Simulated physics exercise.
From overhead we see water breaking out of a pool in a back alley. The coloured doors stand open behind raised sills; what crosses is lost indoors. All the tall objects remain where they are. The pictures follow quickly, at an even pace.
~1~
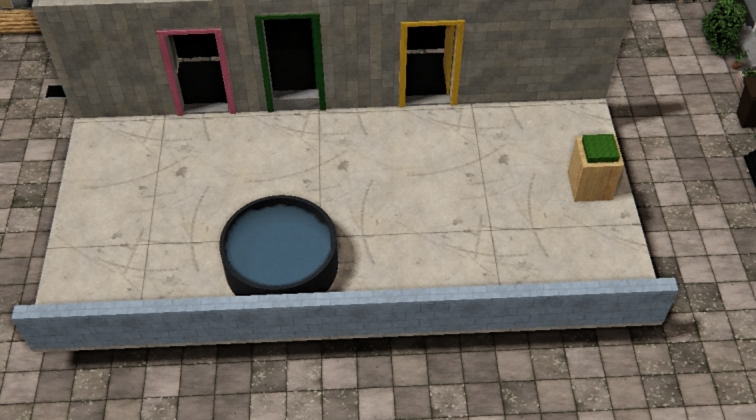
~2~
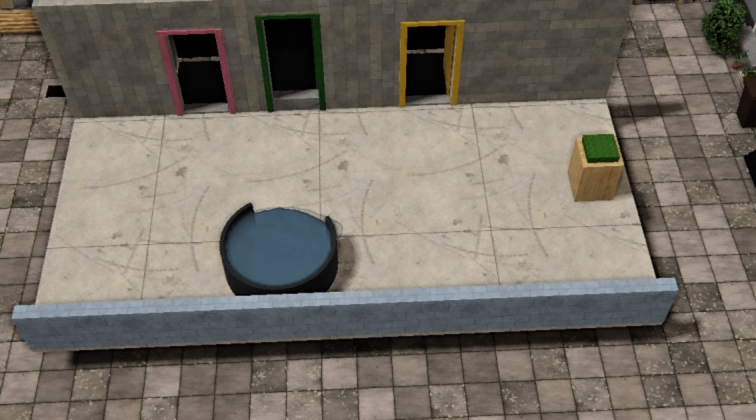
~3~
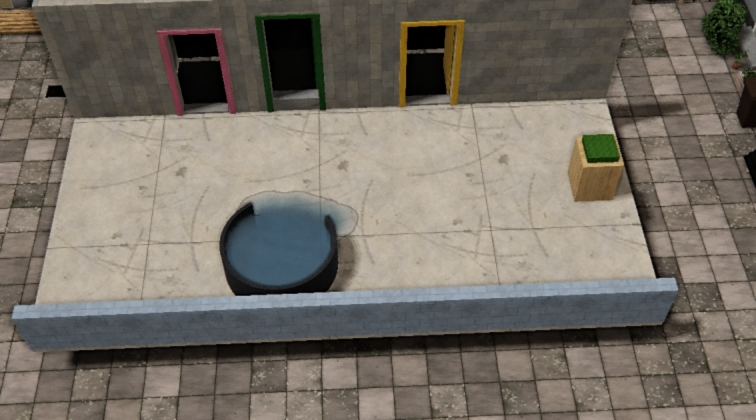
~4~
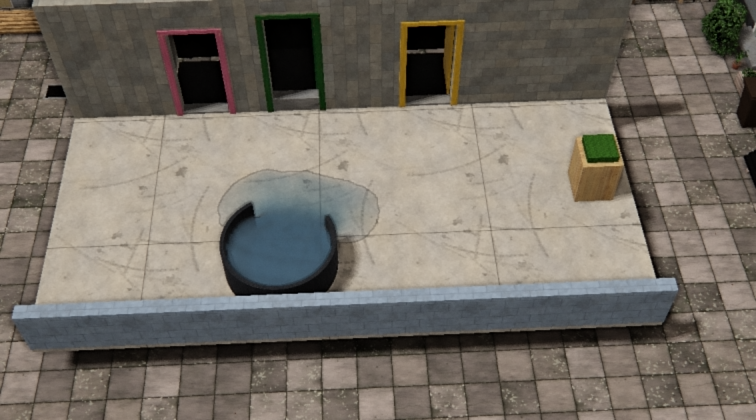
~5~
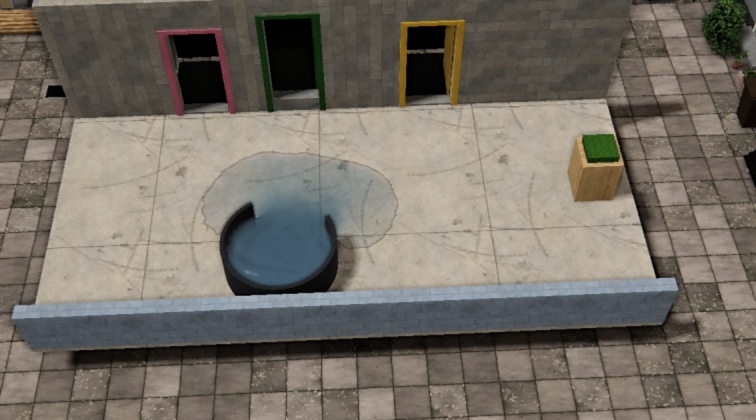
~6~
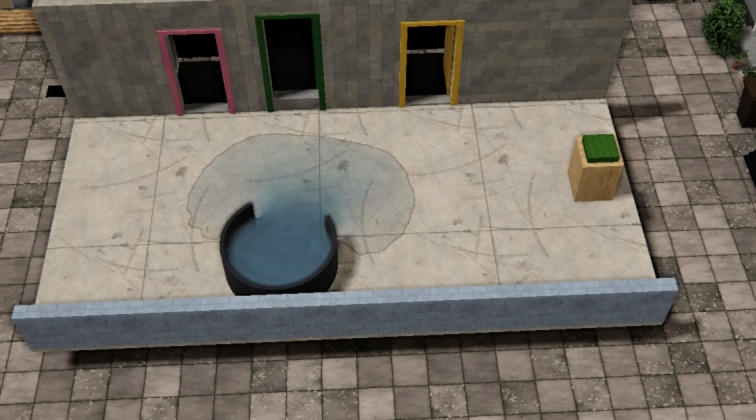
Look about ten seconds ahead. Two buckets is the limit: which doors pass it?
As I see it, the green door receives no more than two buckets; the yellow door receives more than two buckets; the pink door receives more than two buckets.
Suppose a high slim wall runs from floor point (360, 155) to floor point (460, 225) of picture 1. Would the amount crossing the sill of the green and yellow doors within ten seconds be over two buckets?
Green door: Within bounds. Yellow door: Within bounds.
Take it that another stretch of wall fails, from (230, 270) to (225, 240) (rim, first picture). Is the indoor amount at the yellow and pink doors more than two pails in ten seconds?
One by one: Yellow ends up below, pink ends up below.
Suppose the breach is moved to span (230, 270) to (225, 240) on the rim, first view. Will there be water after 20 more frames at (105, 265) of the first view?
That spot ends up inundated.
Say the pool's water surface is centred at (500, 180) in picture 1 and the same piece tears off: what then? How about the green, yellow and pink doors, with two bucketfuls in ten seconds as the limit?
Going door by door, the green door doesn't reach it, the yellow door breaks the limit and the pink door doesn't reach it.
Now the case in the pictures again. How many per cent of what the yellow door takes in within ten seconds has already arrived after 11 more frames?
About 25 per cent.
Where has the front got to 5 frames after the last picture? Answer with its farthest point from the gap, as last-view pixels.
Somewhere about (438, 107).
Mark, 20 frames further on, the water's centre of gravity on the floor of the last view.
Close to (336, 164), I reckon.
A moment on, water covers 30 % of the floor; the green door wet at the sill, nothing in, the yellow door wet at the sill, nothing in, the pink door wet at the sill, nothing in.
Next, water covers 30 % of the floor; the green door wet at the sill, nothing in, the yellow door under two buckets in, the pink door under two buckets in.
Then, water covers 40 % of the floor; the green door wet at the sill, nothing in, the yellow door over two buckets in, the pink door over two buckets in.
Later, water covers 55 % of the floor; the green door wet at the sill, nothing in, the yellow door over two buckets in, the pink door over two buckets in.
In the end, water covers 65 % of the floor; the green door wet at the sill, nothing in, the yellow door over two buckets in, the pink door over two buckets in.
